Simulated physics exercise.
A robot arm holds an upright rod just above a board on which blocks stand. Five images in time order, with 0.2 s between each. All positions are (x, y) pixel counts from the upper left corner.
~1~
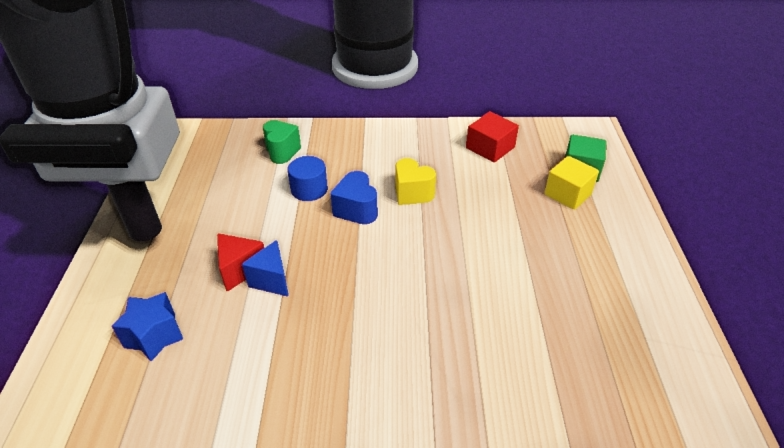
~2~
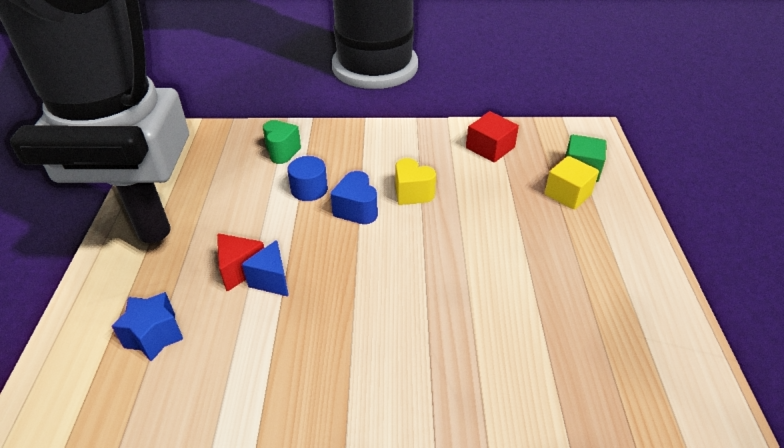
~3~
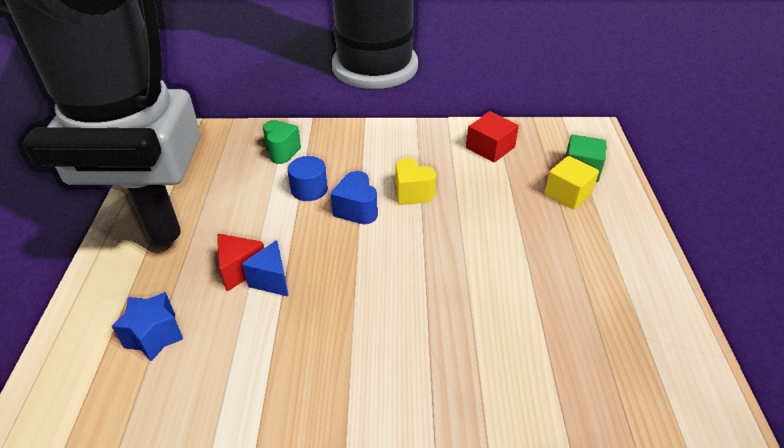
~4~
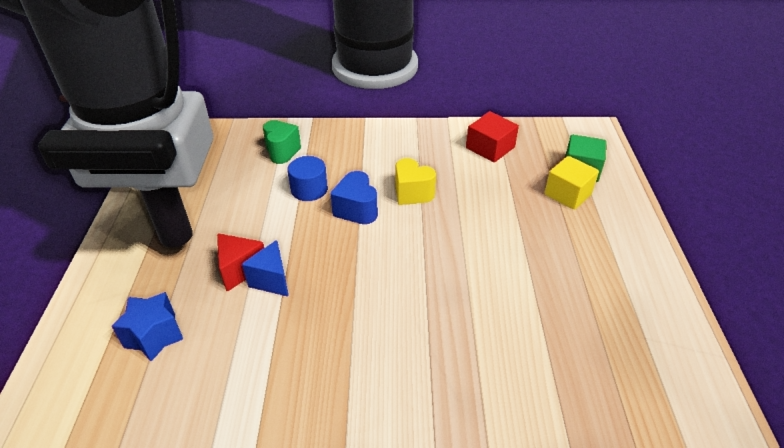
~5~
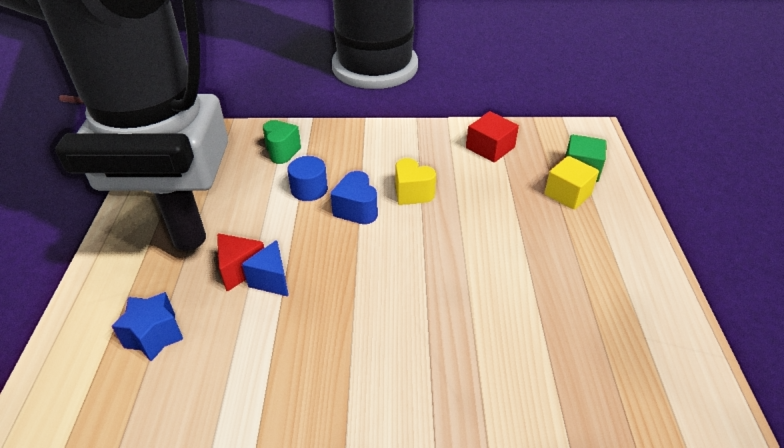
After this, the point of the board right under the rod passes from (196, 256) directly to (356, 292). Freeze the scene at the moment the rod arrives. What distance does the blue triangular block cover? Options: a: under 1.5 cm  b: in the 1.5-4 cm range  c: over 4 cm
Option c.
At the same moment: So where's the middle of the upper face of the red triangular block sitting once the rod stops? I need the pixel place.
Somewhere near (382, 284).
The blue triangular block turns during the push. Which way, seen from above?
Clockwise rotation.
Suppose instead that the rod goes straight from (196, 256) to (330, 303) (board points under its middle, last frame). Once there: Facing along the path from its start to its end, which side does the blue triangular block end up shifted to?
My answer: Right.
On the path given first. One third of the way, rod (245, 250); red triangular block (273, 250), turned 25° clockwise; blue triangular block (288, 269), turned 30° clockwise.
Two thirds of the way, rod (299, 262); red triangular block (327, 266), turned 50° clockwise; blue triangular block (309, 289), turned 50° clockwise.
At the end, rod (355, 276); blue star-shaped block unmoved; red triangular block (382, 284), turned 60° clockwise; blue triangular block (311, 292), turned 65° clockwise.
